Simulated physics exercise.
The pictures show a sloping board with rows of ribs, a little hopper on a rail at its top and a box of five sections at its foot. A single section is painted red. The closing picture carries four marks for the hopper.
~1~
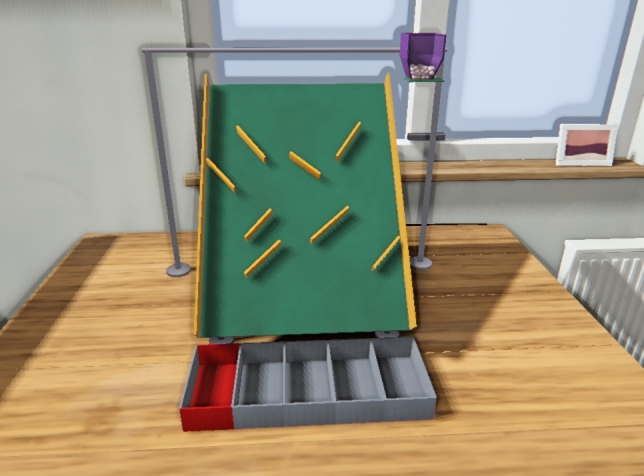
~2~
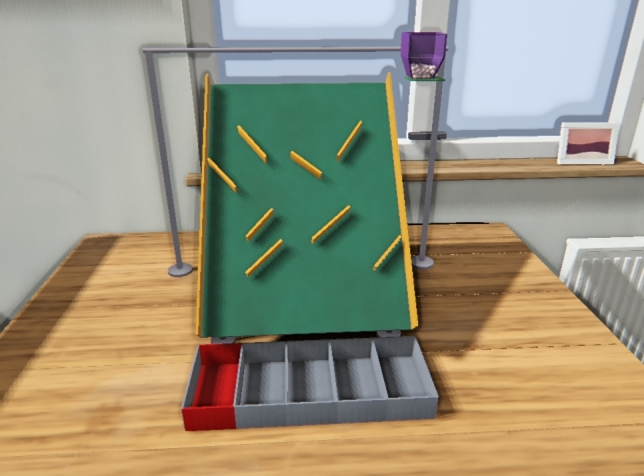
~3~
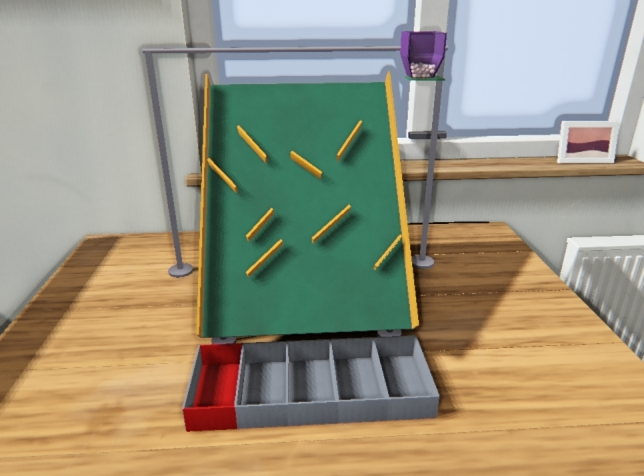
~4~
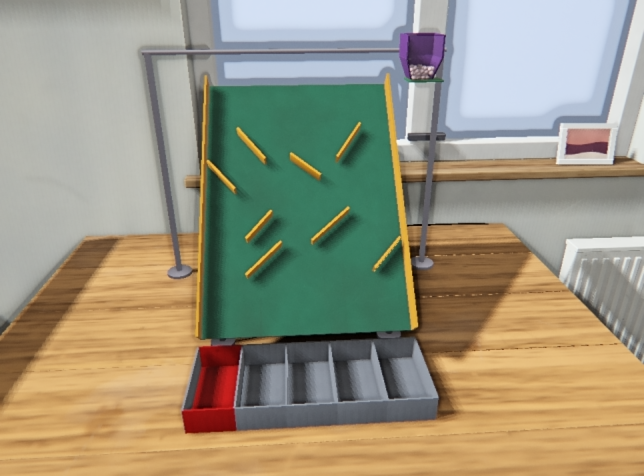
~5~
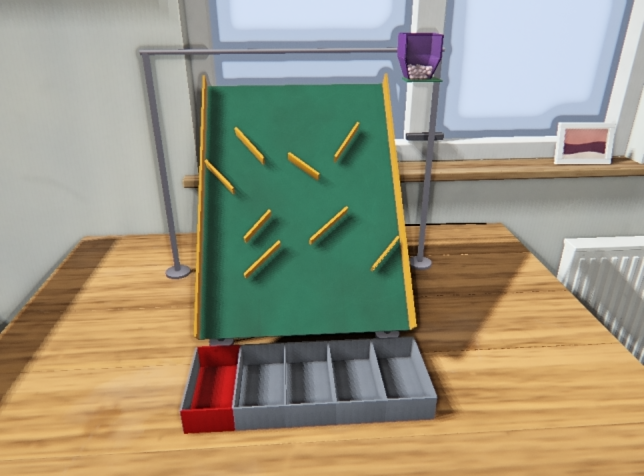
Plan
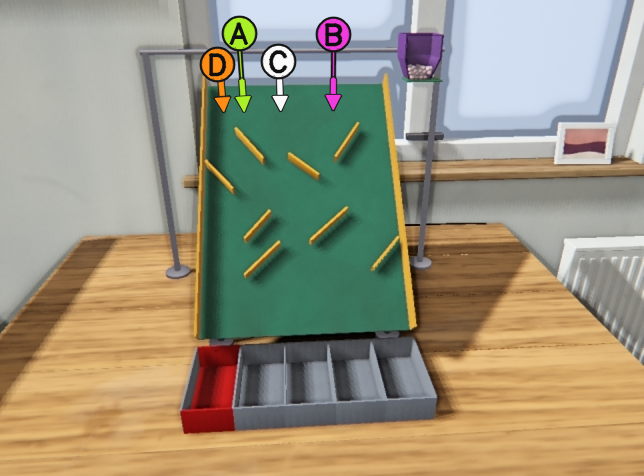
A sloping green board with orange ribs stood on a wooden table, a purple hopper above its right corner and a box with one red section below, and nothing moved beyond a slight view shift.
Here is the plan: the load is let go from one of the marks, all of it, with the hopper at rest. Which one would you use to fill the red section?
Take D.
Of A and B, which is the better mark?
That would be A.
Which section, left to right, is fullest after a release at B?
The second.
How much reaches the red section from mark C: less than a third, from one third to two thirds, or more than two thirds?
Less than a third.
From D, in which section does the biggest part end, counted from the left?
The first from the left.
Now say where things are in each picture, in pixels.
The first frame shows hopper at (420, 69), sugar pearls, door shut.
The second frame shows ribs (238, 126) to (266, 157), (338, 155) to (361, 121), (208, 158) to (235, 187).
The third frame shows ribs (291, 151) to (321, 173), (247, 237) to (272, 209), (313, 238) to (350, 206).
The fourth frame shows ribs (246, 275) to (281, 241), (375, 267) to (400, 237).
The fifth frame shows red section at (208, 419), number 1 of 5 from the left.
On the marked copy, mark A meets the board at (243, 106); mark B meets the board at (333, 104); mark C meets the board at (280, 105); mark D meets the board at (223, 106).
With A, about a quarter in the red section, about half in other sections, about a quarter outside the box.
With B, a small part in the red section, about two thirds in other sections, about a quarter outside the box.
With C, about a quarter in the red section, about half in other sections, about a quarter outside the box.
With D, most in the red section, a small part in other sections, a small part outside the box.
